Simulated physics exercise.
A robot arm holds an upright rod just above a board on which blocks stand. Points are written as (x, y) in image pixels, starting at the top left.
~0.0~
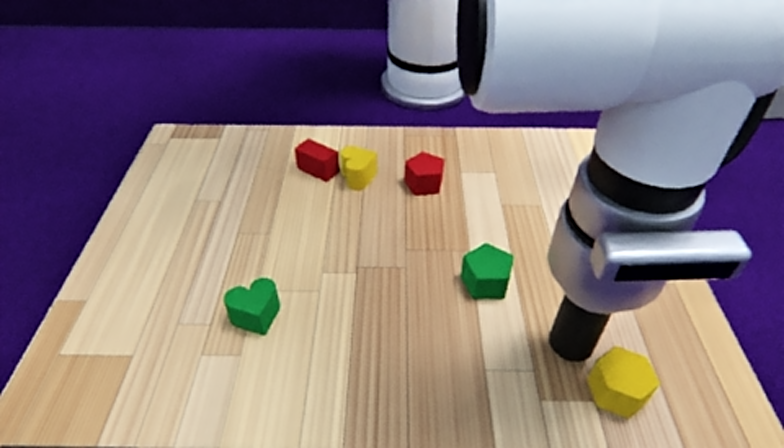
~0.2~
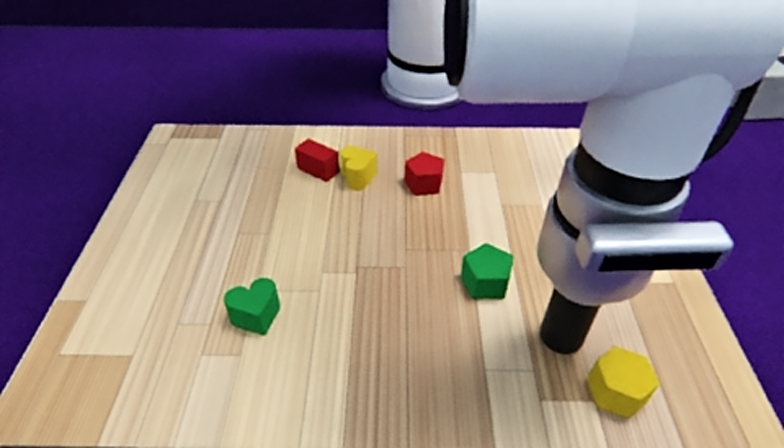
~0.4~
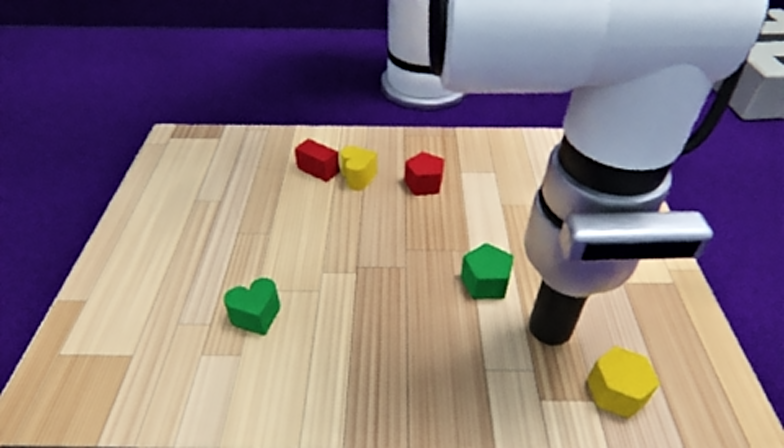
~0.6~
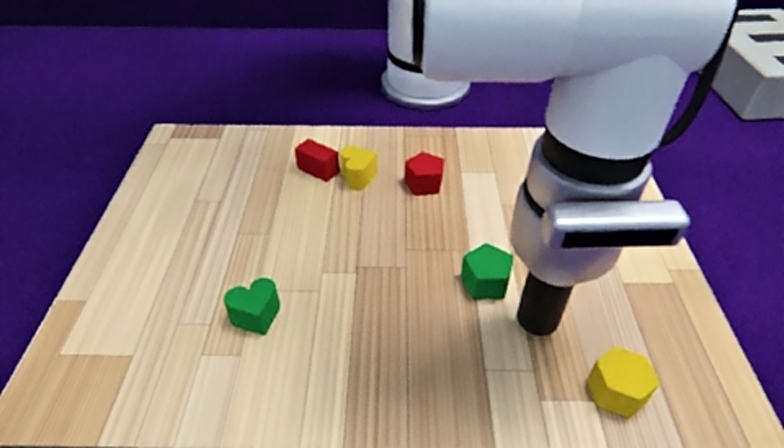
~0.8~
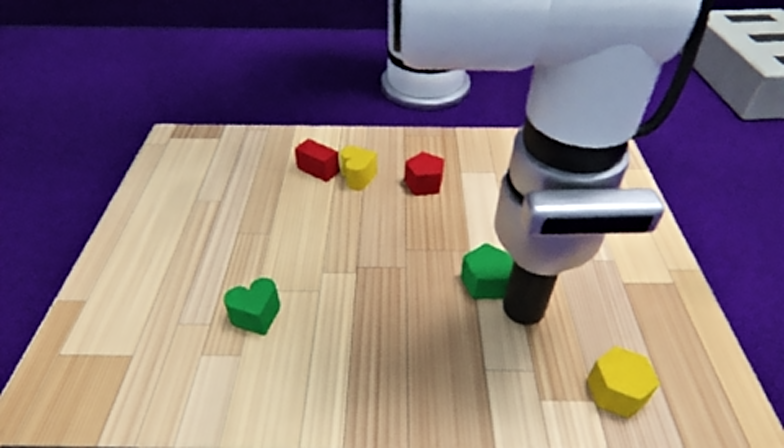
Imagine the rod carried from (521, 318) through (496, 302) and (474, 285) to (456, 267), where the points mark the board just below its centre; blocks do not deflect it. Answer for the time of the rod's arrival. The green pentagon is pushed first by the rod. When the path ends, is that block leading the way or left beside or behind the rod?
The rod still drives it.
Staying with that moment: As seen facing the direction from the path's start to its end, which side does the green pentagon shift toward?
The right.
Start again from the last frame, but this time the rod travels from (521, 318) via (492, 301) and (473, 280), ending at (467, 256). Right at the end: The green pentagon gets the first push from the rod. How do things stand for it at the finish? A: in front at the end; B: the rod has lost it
A: In front at the end.
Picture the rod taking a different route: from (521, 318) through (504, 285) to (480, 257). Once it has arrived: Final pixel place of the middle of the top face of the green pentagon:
It sits at (444, 229).
What follows on the original path. Halfway along, rod (485, 284); green pentagon (465, 240), turned 15° clockwise.
At the end, rod (457, 258); green pentagon (448, 215), turned 35° clockwise; yellow hexagonal block in place.
